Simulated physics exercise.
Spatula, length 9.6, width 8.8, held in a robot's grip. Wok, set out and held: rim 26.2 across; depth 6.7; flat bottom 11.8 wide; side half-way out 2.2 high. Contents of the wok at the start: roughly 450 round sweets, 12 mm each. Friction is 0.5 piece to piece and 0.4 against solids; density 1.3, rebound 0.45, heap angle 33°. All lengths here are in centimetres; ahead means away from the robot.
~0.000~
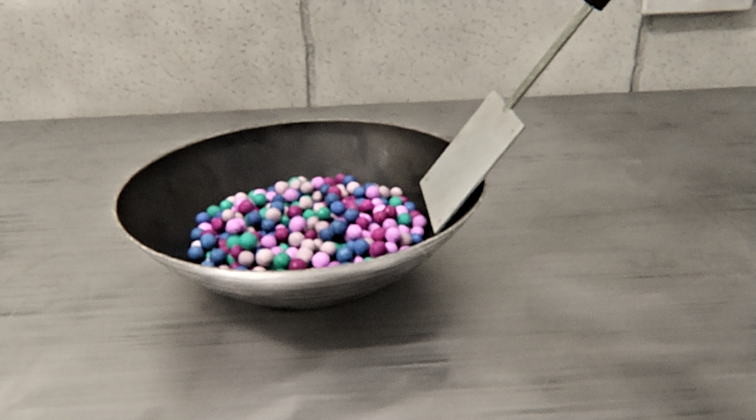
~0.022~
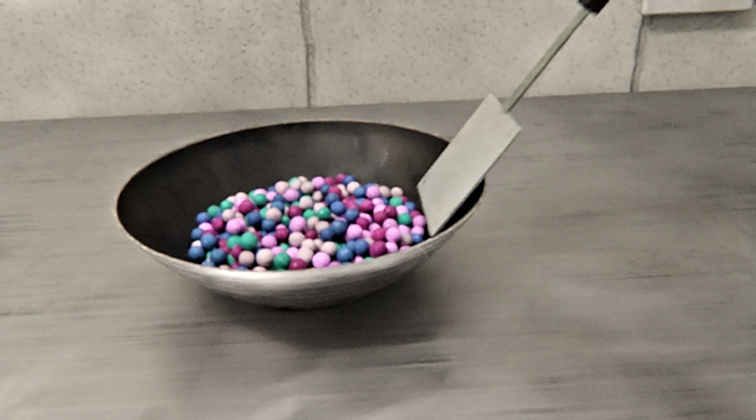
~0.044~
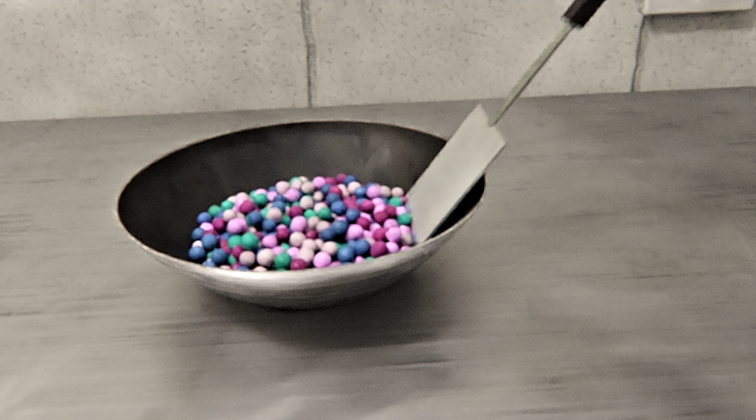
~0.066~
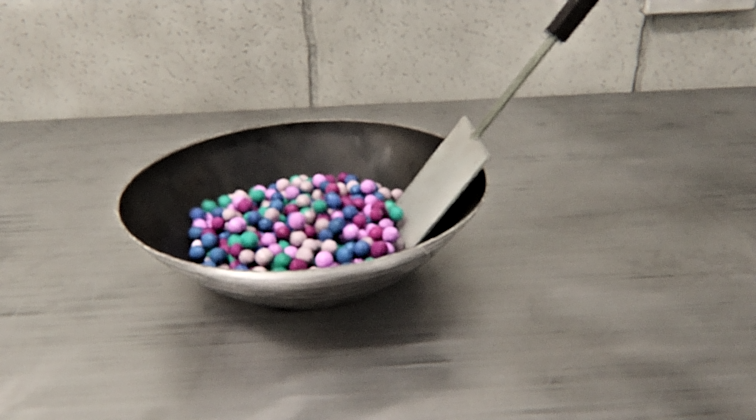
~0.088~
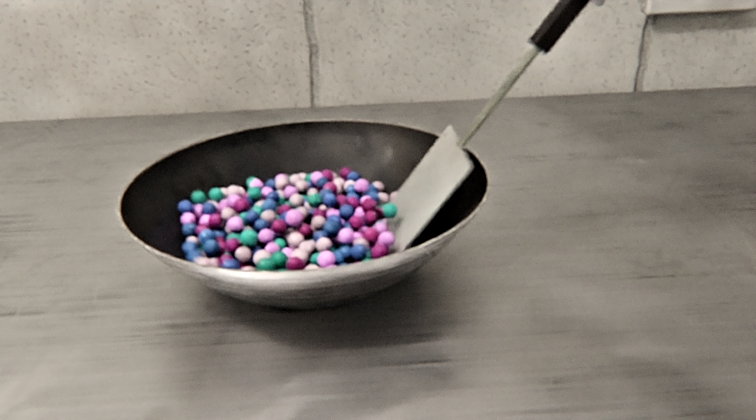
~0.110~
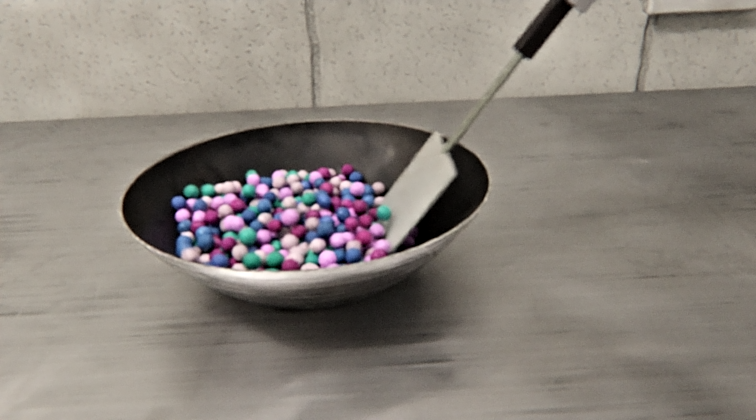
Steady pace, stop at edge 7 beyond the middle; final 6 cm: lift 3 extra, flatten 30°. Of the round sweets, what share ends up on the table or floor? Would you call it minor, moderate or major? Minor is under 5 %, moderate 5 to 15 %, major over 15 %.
I would call it minor.
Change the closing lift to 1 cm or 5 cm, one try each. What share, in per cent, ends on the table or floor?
I'd say close to 0 percent for the first and close to 5 percent for the second.
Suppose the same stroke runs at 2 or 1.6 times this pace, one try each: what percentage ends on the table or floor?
I'd expect close to 30 and then close to 25 percent.
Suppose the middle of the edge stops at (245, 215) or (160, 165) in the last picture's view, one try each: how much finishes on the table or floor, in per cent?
Estimates, in order: 0 % and 40 %.
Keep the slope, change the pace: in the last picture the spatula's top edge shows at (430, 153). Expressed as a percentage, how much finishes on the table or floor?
That share would be about 5 percent.
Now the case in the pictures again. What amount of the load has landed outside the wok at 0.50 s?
I'd say close to 2 in a hundred.
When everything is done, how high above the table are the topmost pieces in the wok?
It reaches around 8.0 cm.
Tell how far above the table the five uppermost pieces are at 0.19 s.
Somewhere near 6 cm, I'd say.
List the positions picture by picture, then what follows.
The first picture shows spatula top edge at (509, 106), sloping 53°; upper third of the load around (309, 219), from x 195 to 420, top at y 180; 447 in the wok.
The second picture shows spatula top edge at (505, 110), sloping 53°; upper third of the load around (310, 219), from x 195 to 420, top at y 180.
The third picture shows spatula top edge at (491, 123), sloping 53°; upper third of the load around (310, 219), from x 200 to 420, top at y 180.
The fourth picture shows spatula top edge at (476, 135), sloping 53°; upper third of the load around (306, 215), from x 195 to 415, top at y 180.
The fifth picture shows spatula top edge at (461, 144), sloping 53°; upper third of the load around (294, 214), from x 185 to 415, top at y 175.
The sixth picture shows spatula top edge at (446, 150), sloping 53°; upper third of the load around (279, 217), from x 180 to 410, top at y 170; 447 in the wok.
By 0.19 s, sloping 53°, highest piece 6 above the table; 447 in the wok.
By 0.26 s, sloping 39°, highest piece 7 above the table; 447 in the wok.
By 0.50 s, sloping 23°, highest piece 8 above the table; 438 in the wok, 5 on the table or floor, 4 on the blade or in flight.
By 1.55 s, sloping 23°, highest piece 8 above the table; 437 in the wok, 10 on the table or floor.
Final count, 437 in the wok, 10 on the table or floor. That is 2 % on the table or floor.
